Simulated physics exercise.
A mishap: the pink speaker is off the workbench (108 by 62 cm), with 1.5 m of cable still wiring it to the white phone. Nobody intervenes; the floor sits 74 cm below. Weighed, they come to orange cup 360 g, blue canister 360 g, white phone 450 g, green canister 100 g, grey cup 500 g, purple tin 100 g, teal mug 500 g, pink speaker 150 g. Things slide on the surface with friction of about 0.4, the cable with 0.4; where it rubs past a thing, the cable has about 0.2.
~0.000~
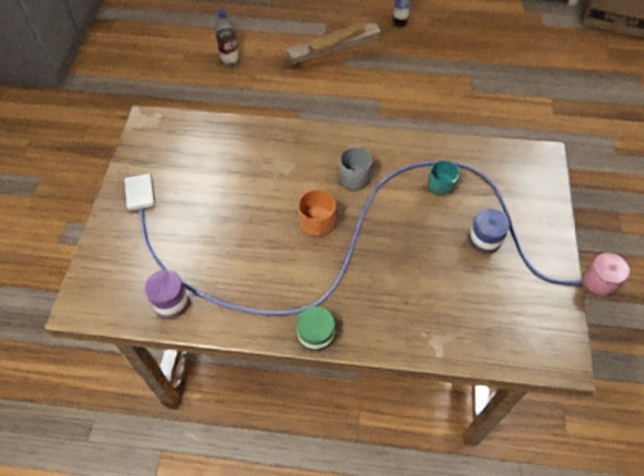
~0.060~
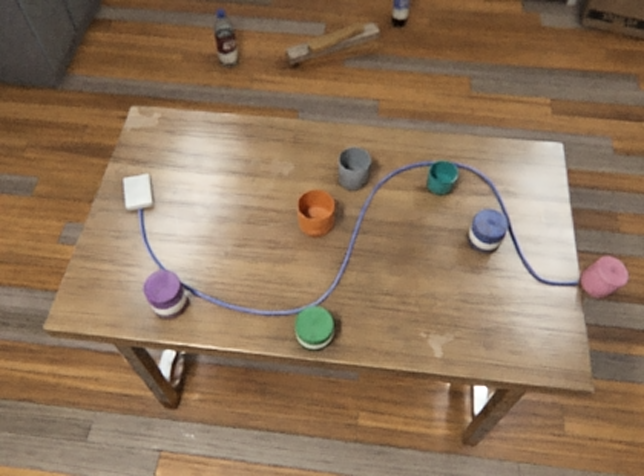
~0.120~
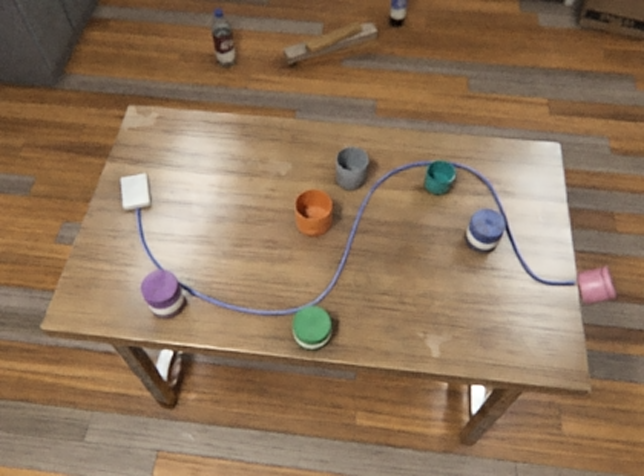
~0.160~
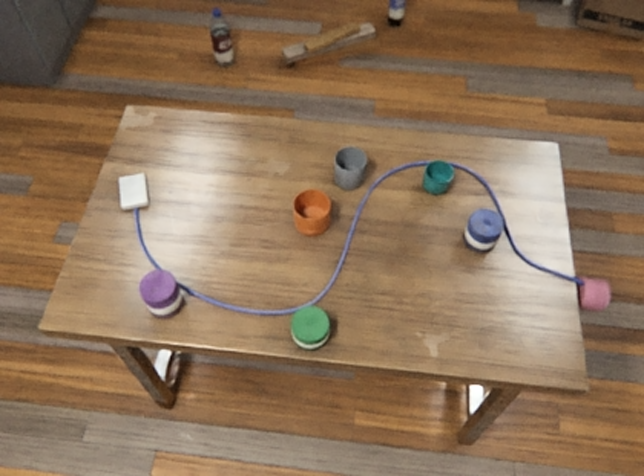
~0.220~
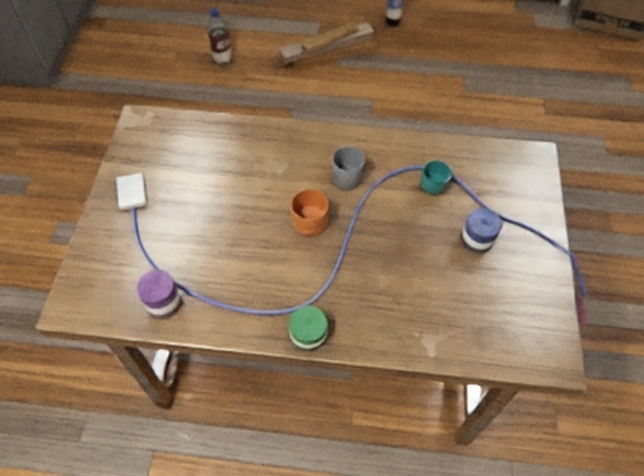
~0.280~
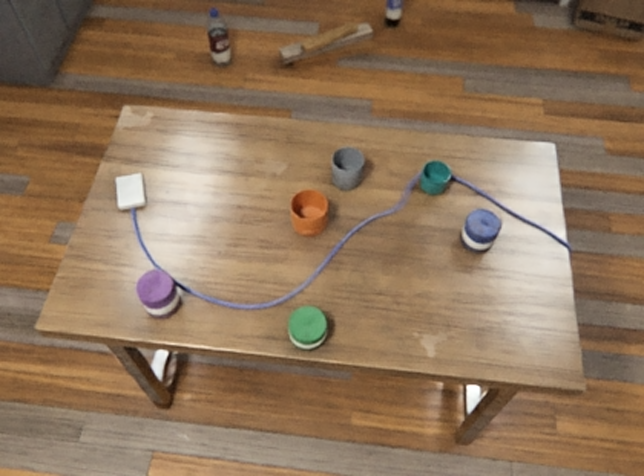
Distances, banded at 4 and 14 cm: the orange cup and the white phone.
Result: Orange cup low, white phone low.
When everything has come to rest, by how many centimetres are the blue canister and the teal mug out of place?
In the end the blue canister has moved about 0 cm, while the teal mug has moved about 0 cm.
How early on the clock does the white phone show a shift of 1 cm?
Answer: White phone, 0.70 s.
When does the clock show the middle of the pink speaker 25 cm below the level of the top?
Answer: 0.30 s on the clock.
At 0.5 s, the cable's tail end at (140, 208); pink speaker over the edge.
At 0.7 s, the cable's tail end at (143, 207); white phone 1 cm off its start, pink speaker over the edge.
At 1.0 s, the cable's tail end at (144, 207); white phone 1 cm off its start at (135, 190), pink speaker over the edge.
At 1.2 s, the cable's tail end at (144, 207); white phone 1 cm off its start, pink speaker over the edge.
At 2.4 s, the cable's tail end at (144, 207); white phone 1 cm off its start at (135, 190), orange cup 0 cm off its start at (309, 204), pink speaker over the edge.
